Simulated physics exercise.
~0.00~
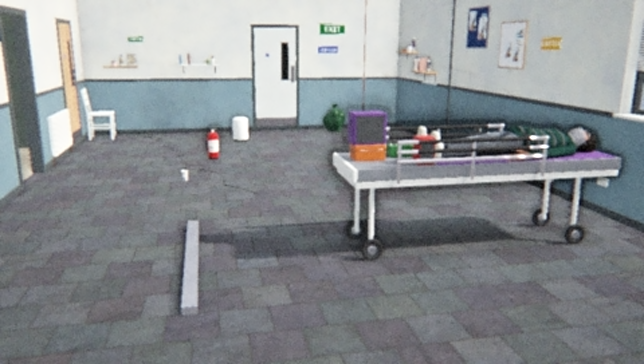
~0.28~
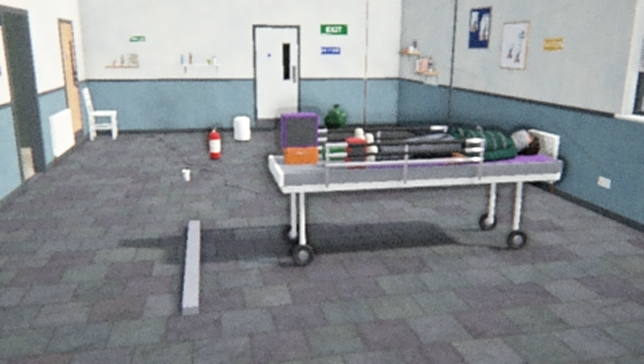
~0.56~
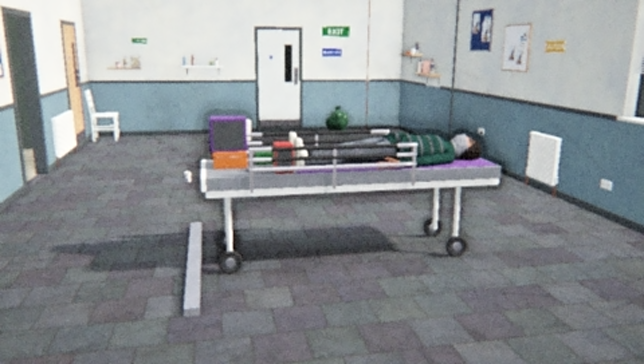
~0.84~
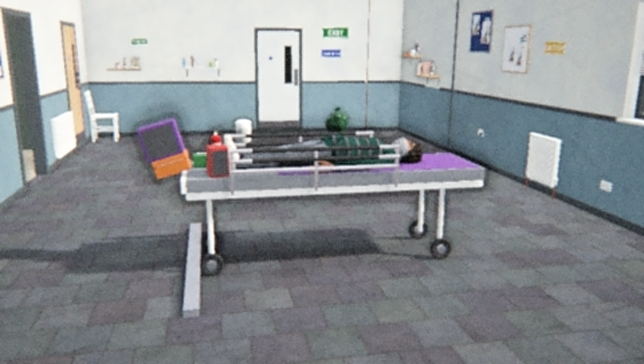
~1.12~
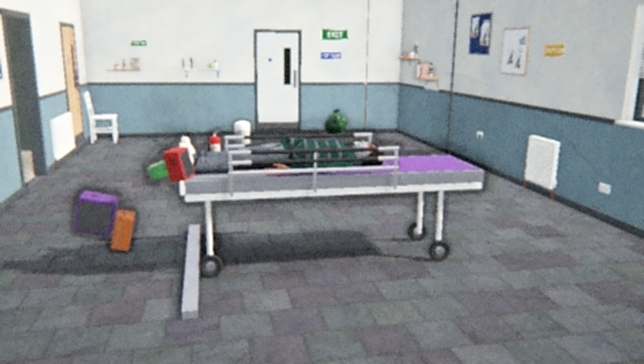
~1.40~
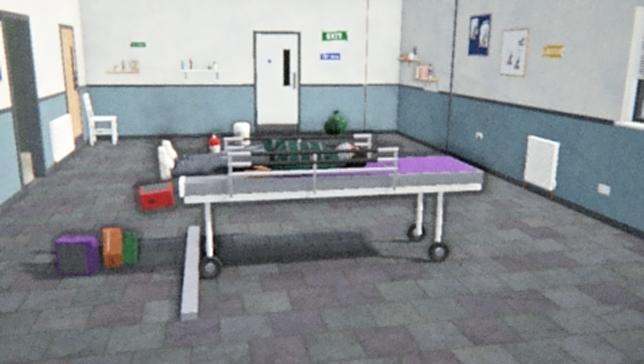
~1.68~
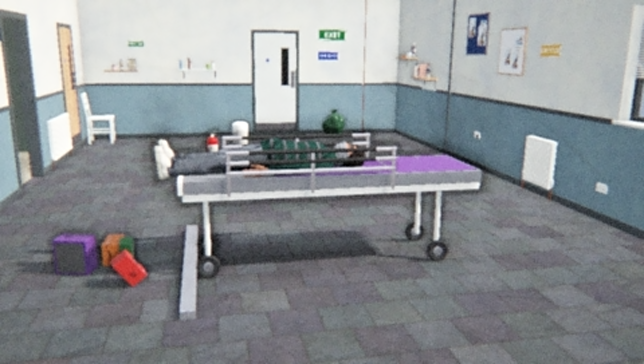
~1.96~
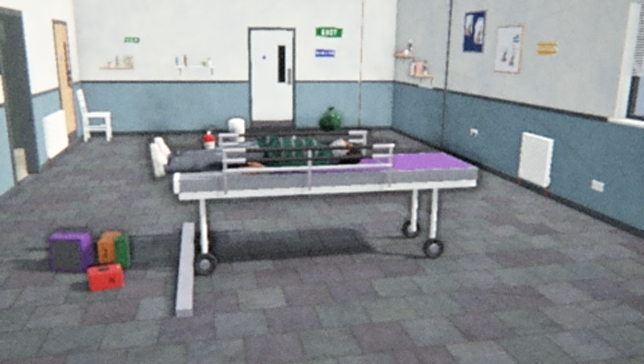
The video shows a wheeled trolley carrying a person and several boxes rolling left across a tiled room and stopping at a low floor strip. The person slides toward the foot end, and the purple, orange, green and red items tumble onto the floor, leaving the person still lying on the trolley.
